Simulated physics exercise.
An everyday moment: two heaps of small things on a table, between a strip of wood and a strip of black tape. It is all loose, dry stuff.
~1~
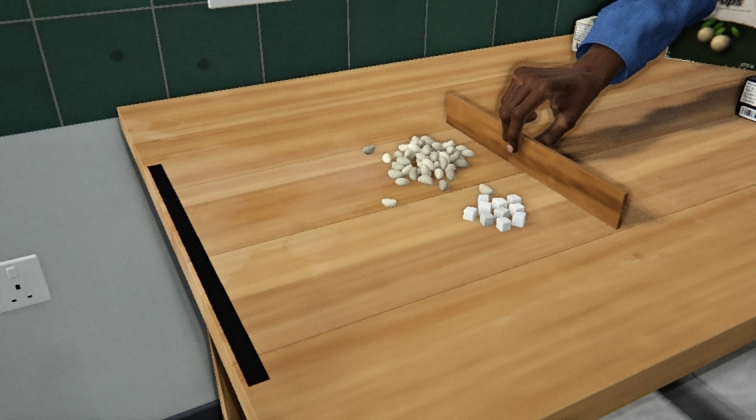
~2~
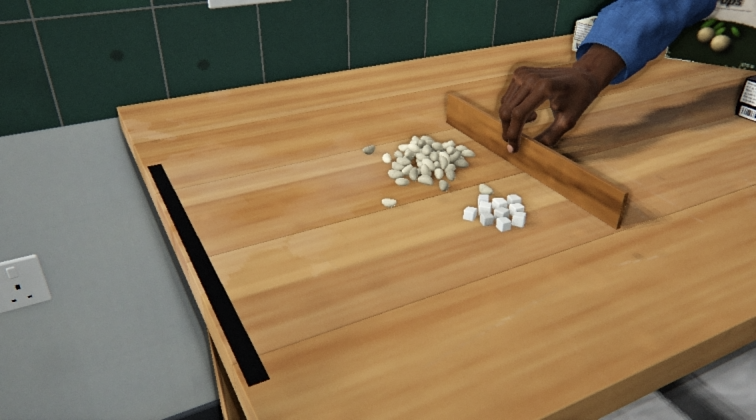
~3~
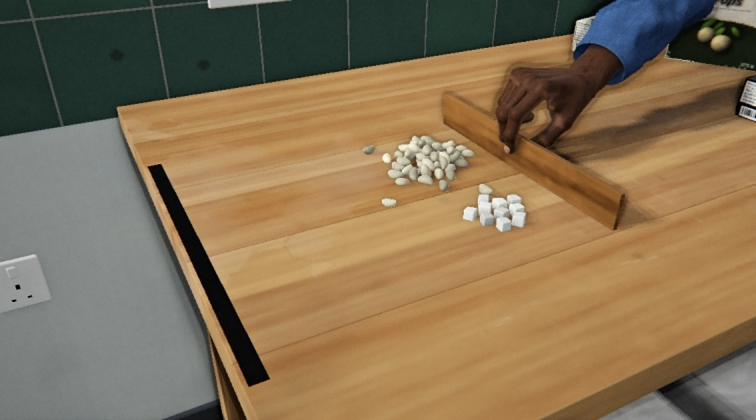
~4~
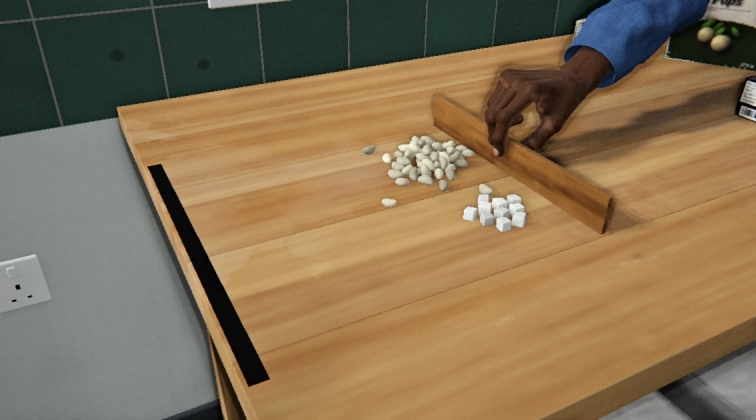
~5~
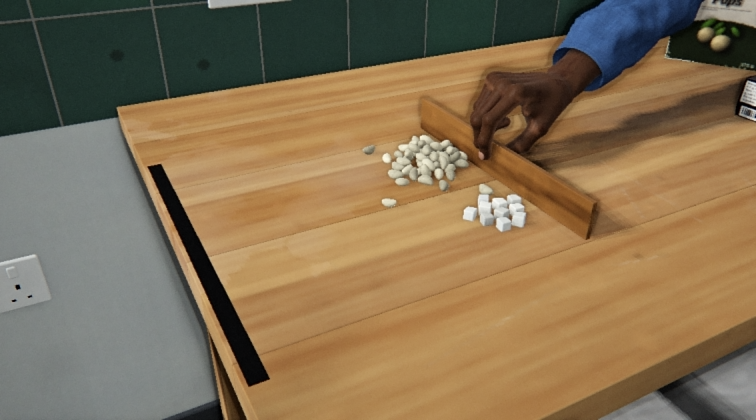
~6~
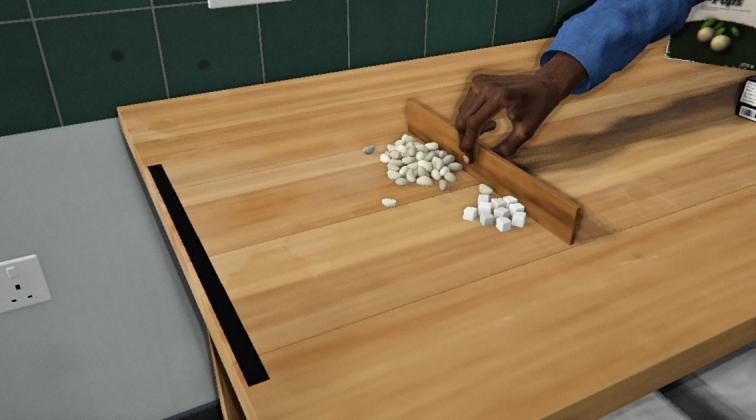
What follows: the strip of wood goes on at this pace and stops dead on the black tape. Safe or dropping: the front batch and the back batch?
Here the front batch partly drops off, and the back batch partly drops off.
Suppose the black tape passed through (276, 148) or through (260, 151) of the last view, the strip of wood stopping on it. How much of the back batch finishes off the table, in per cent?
Roughly 0 per cent, and 0 per cent.
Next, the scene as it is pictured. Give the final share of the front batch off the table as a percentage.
Near 100 %.
Then, 0.90 s past the last view, strip of wood still moving, near (342, 178); front batch all on the table, its front near (349, 259); back batch all on the table, its front near (260, 193).
Then, 1.81 s past the last view, strip of wood stopped at the black tape; front batch all over the edge; back batch nearly all over the edge.
Then, 2.09 s past the last view, strip of wood stopped at the black tape; front batch all over the edge; back batch all over the edge.
Finally, strip of wood stopped at the black tape; front batch all over the edge; back batch all over the edge.
